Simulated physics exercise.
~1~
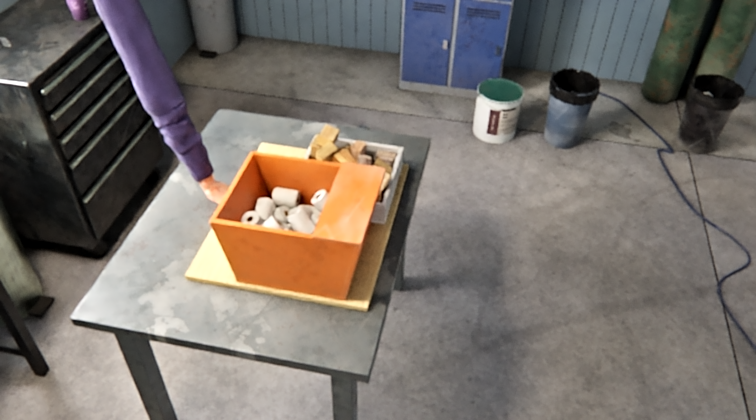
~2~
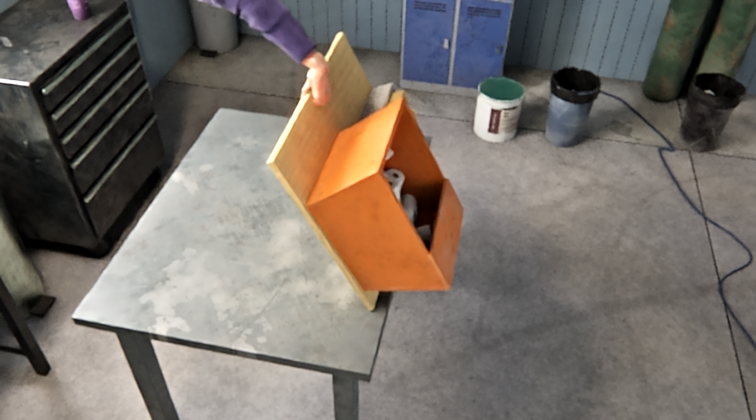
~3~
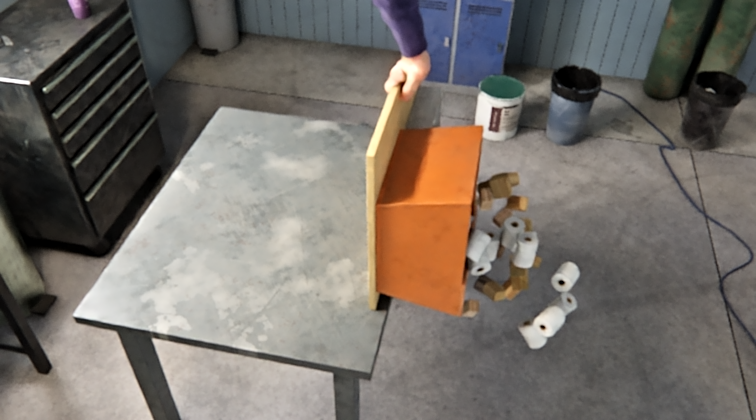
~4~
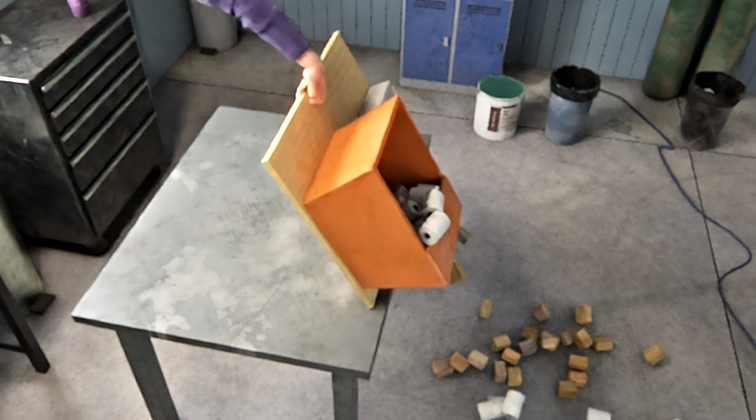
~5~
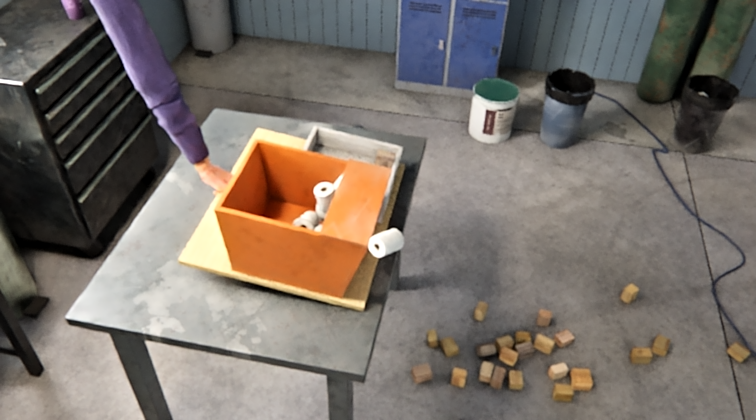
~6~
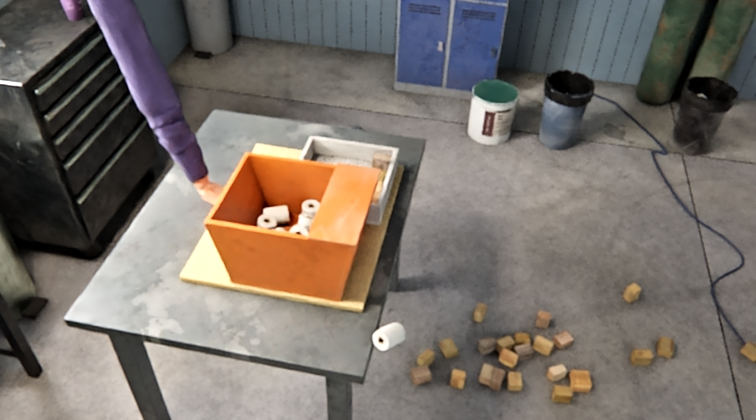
Hand tilting a board with orange and white crates off a table, spilling wooden blocks and paper rolls, then lowering it flat.
